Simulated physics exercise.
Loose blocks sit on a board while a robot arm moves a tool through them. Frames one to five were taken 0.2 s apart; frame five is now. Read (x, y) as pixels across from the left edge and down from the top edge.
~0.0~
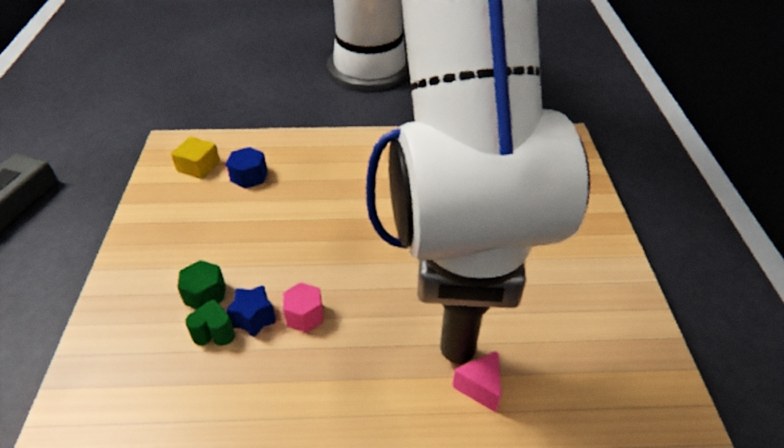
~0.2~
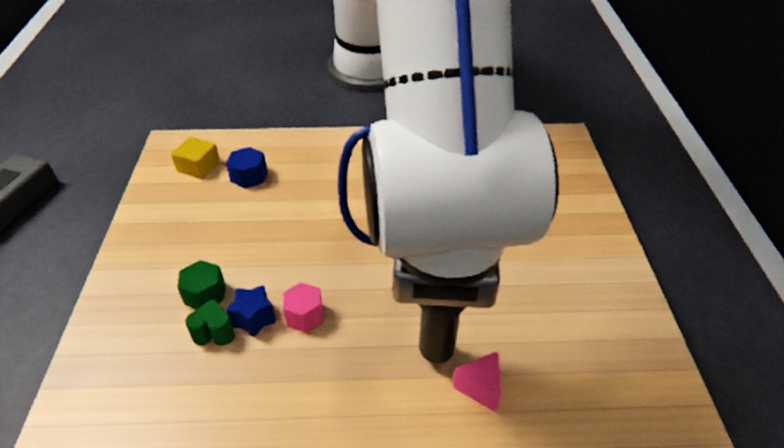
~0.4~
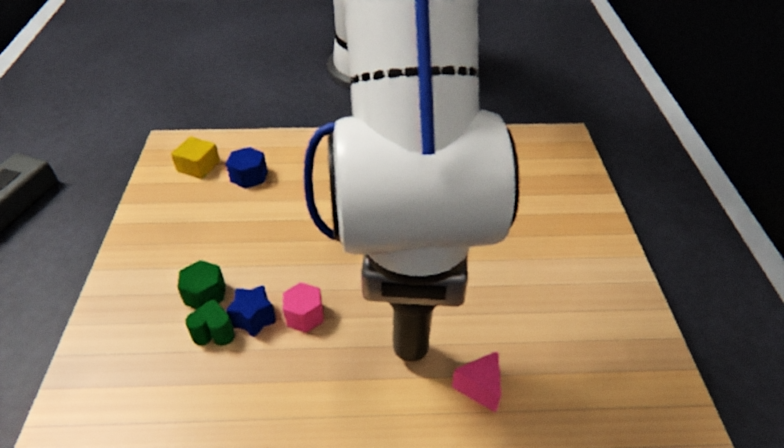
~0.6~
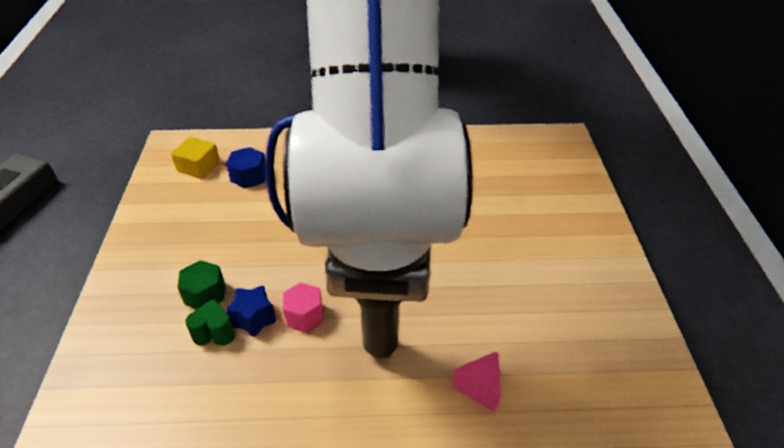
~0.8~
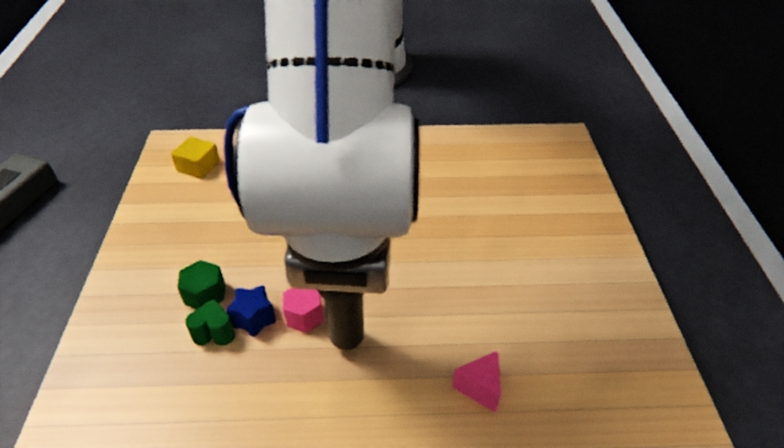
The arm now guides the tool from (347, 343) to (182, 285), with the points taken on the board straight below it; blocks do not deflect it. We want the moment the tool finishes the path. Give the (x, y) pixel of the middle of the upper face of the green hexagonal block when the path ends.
The middle of its upper face should be somewhere near (126, 246).
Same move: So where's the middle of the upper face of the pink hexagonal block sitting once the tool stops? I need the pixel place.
So, by the moment the path ends, you'll find the top centre of the pink hexagonal block at (272, 269).
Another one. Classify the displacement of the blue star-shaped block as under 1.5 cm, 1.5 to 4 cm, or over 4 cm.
Moves over 4 cm.
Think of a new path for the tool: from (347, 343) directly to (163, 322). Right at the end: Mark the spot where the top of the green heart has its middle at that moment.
The spot you're after is about (114, 308) in the image.
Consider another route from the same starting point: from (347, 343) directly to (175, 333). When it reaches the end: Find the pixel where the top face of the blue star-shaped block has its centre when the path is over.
Near (231, 290).
On the path given first. One third of the way, tool (287, 316); blue star-shaped block (246, 299), turned 15° anticlockwise; pink hexagonal block (278, 278), turned 25° clockwise.
Two thirds of the way, tool (231, 297); green hexagonal block (174, 264), turned 30° clockwise; green heart (193, 321), turned 20° anticlockwise; blue star-shaped block (194, 285), turned 45° anticlockwise; pink hexagonal block (272, 269), turned 55° clockwise.
At the end, tool (179, 278); green hexagonal block (126, 246), turned 45° clockwise; green heart (193, 321), turned 20° anticlockwise; blue star-shaped block (141, 269), turned 50° anticlockwise; pink hexagonal block (272, 269), turned 55° clockwise.
